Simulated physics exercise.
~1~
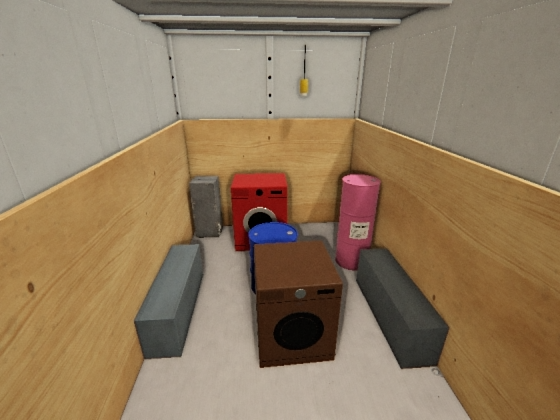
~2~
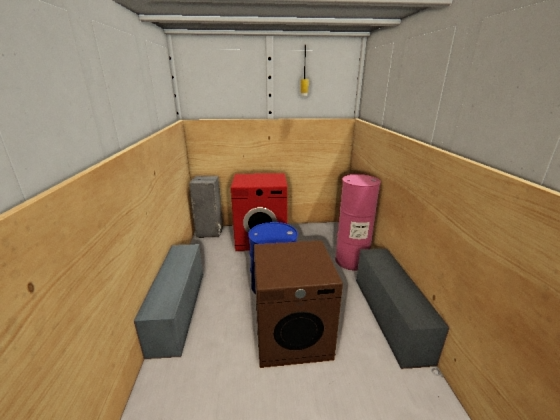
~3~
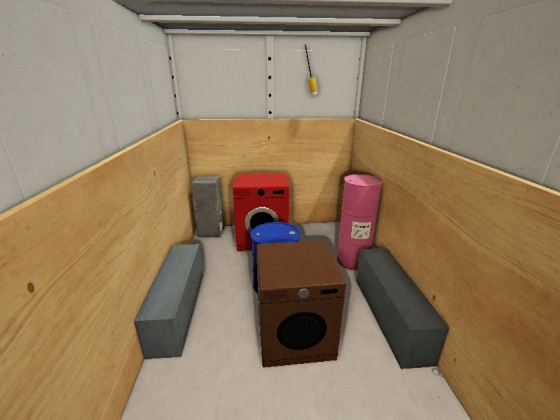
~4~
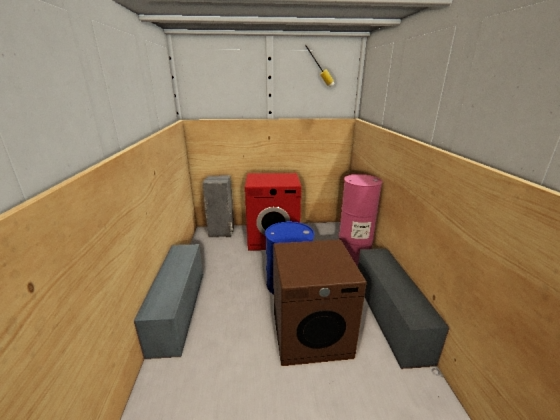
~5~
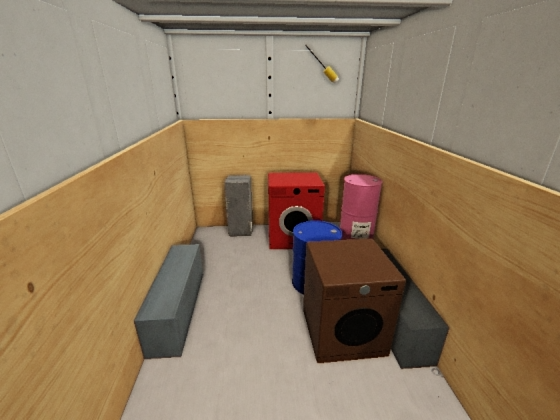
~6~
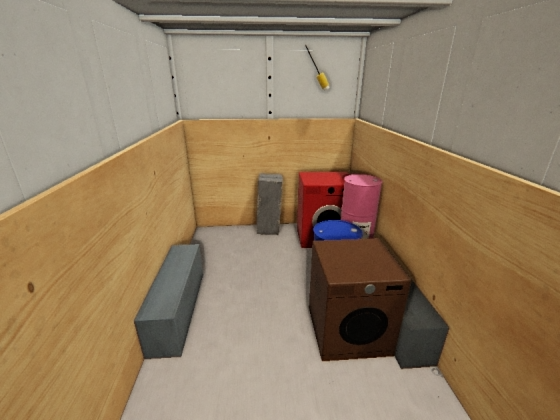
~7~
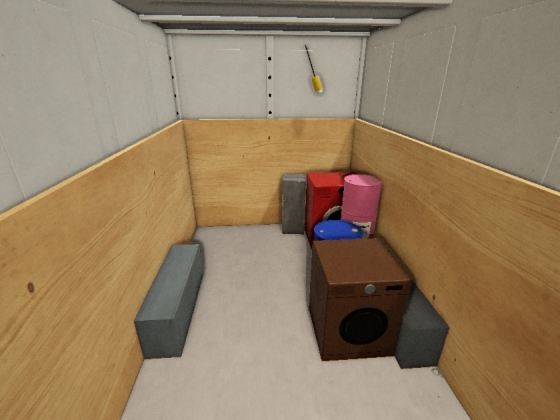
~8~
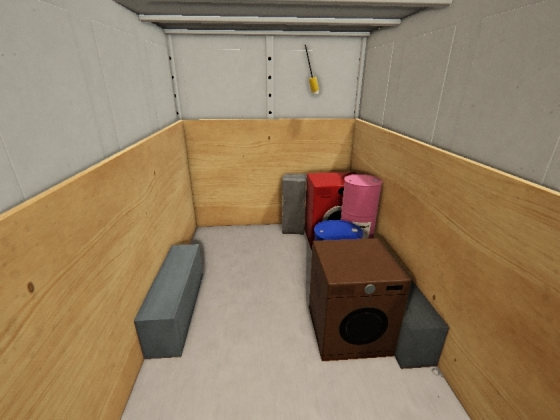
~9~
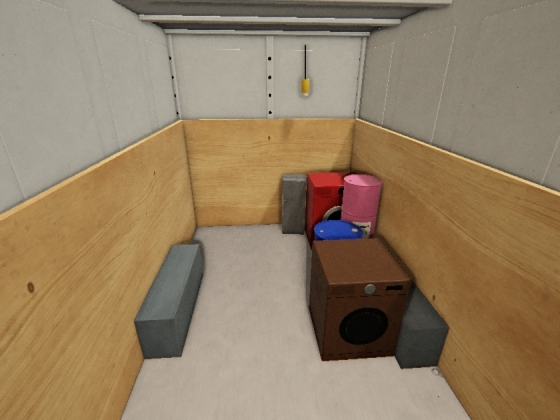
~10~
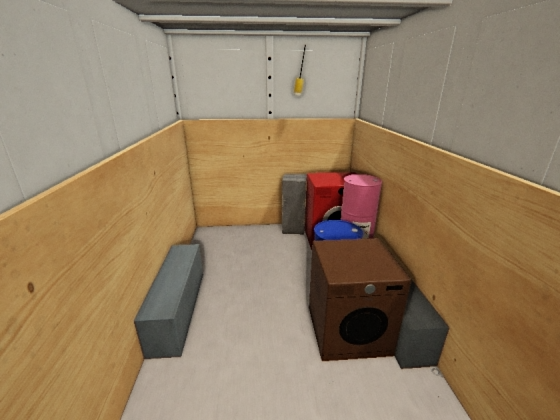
At the start, a grey box, a red washing machine, a blue drum, a brown washing machine and a pink drum stand in a van's load bay, while a yellow-handled screwdriver hangs on the far wall. The screwdriver swings out to the right, and all but the pink drum begin sliding right across the floor. The brown machine stops by the right wheel box, and the blue drum settles behind it. The red machine and then the grey box slide farther before halting. At the end, everything stands upright, bunched on the right beside the pink drum, as the screwdriver swings back.
